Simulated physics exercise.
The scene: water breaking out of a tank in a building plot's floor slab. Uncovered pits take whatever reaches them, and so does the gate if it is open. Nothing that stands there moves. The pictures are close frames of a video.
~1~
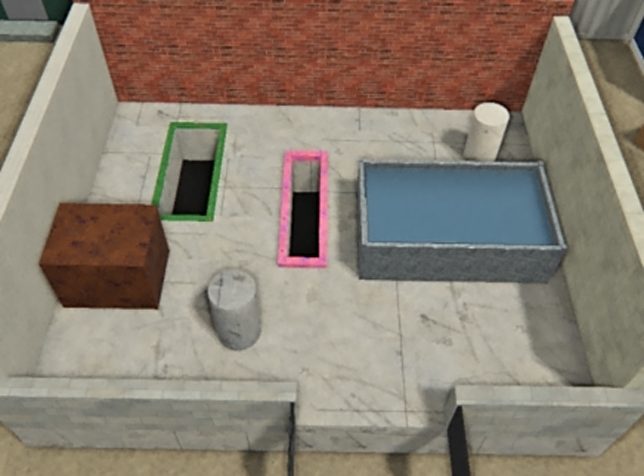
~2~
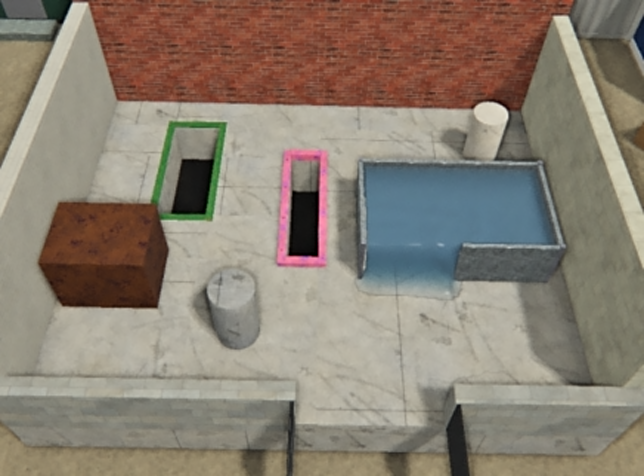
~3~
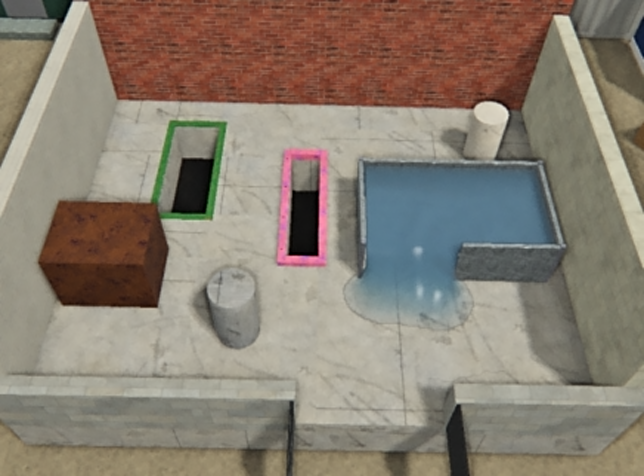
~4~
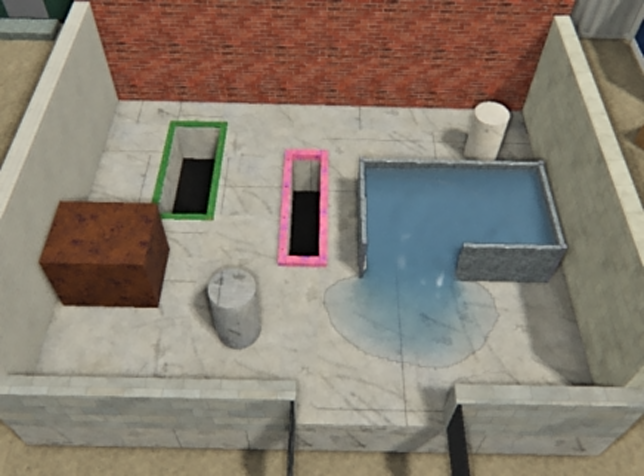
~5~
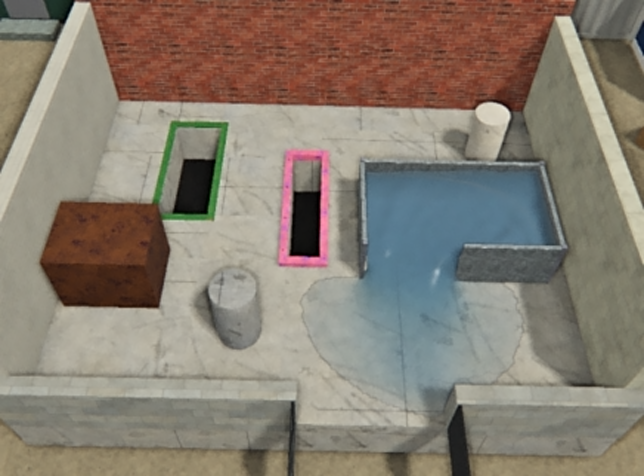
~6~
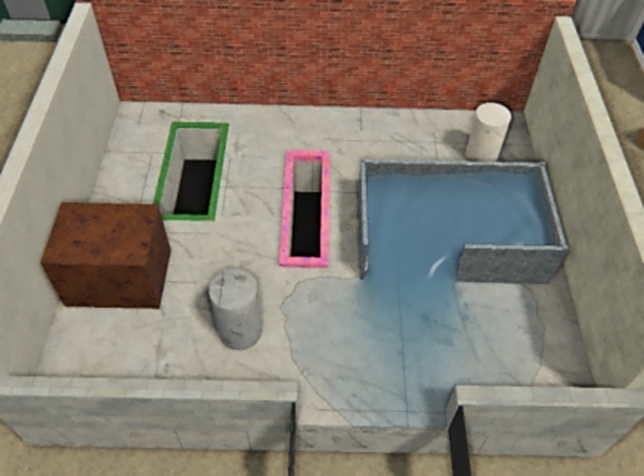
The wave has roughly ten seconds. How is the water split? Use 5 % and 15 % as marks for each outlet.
The gate takes over 15 %; the pink pit takes under 5 %; the green pit takes under 5 %.
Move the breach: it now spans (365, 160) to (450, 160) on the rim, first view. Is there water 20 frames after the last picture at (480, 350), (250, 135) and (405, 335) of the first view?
As listed: Free of water, flooded, clear.
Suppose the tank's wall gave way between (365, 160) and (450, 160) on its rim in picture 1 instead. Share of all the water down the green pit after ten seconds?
Parts in a hundred: Green 35.
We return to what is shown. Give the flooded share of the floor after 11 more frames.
I make it 30 per cent.
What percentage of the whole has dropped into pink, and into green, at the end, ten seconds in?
About 0 and 2 per cent.
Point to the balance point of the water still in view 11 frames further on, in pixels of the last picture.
Around (432, 277).
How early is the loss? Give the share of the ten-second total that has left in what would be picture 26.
Roughly 55 per cent.
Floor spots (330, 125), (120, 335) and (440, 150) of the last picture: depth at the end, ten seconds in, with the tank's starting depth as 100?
In that order: 2, 8 and 2 per cent.
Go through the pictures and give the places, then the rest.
In the first picture, the open tank at (456, 206) is whole and still.
In the second picture, water pours out at (409, 267) and has run to (456, 289).
In the third picture, water pours out at (409, 267) and has run to (456, 320).
In the fourth picture, the front is at (440, 362), out from the gap at (410, 269).
In the fifth picture, the front is at a hidden place, out from the gap at (410, 269).
In the sixth picture, water pours out at (411, 270) and has run to a hidden place.
A moment on, water covers 20 % of the floor; the gate 8 %, the pink pit 0 %, the green pit 0 %.
Next, water covers 30 % of the floor; the gate 20 %, the pink pit 0 %, the green pit 0 %.
Then, water covers 40 % of the floor; the gate 32 %, the pink pit 0 %, the green pit 0 %.
Later, water covers 50 % of the floor; the gate 45 %, the pink pit 0 %, the green pit 0 %.
In the end, water covers 70 % of the floor; the gate 55 %, the pink pit 0 %, the green pit 1 %.
